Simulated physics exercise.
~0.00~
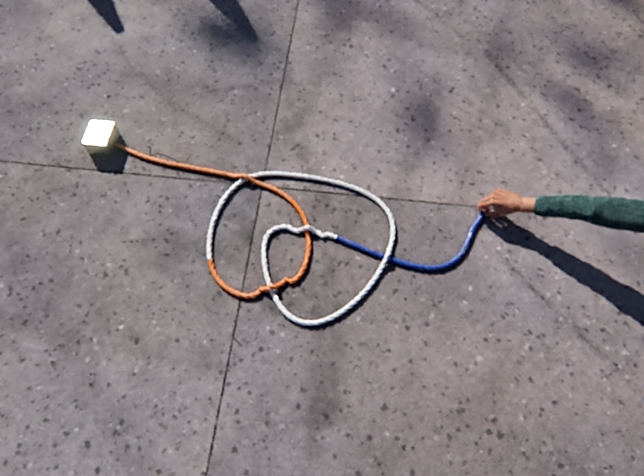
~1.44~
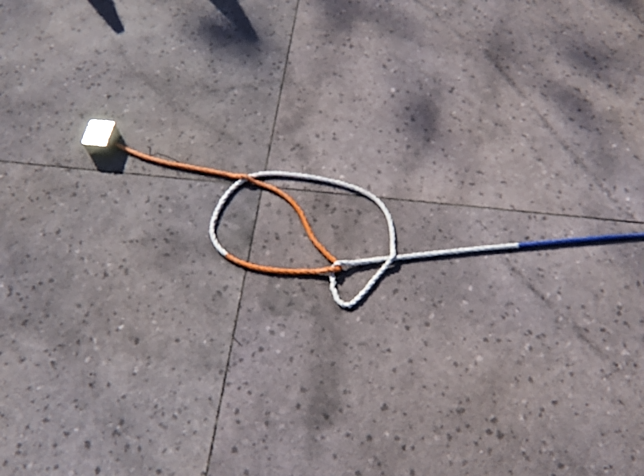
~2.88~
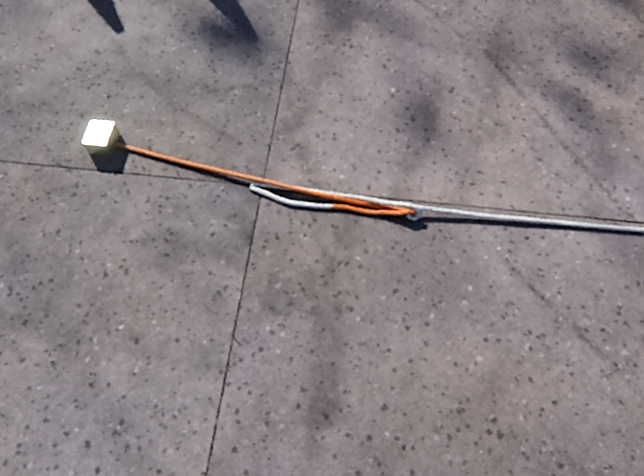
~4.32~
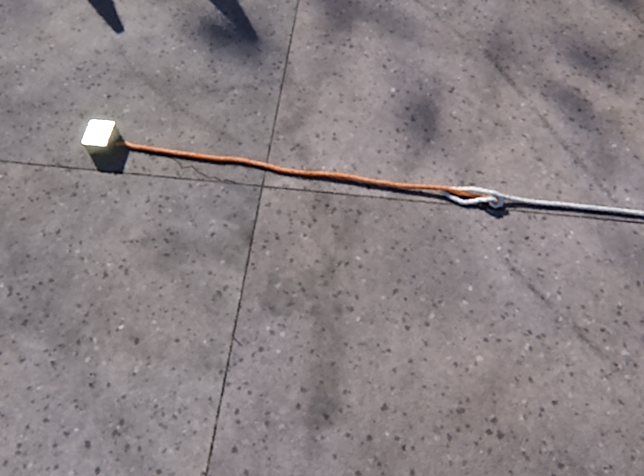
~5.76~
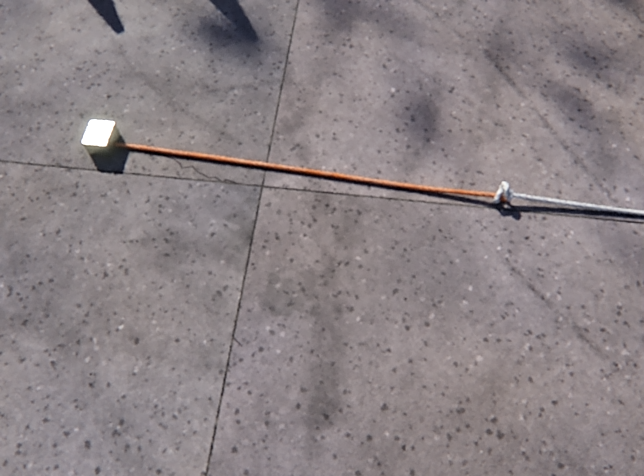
A hand pulls the looped rope to the right until it tightens into a knot.
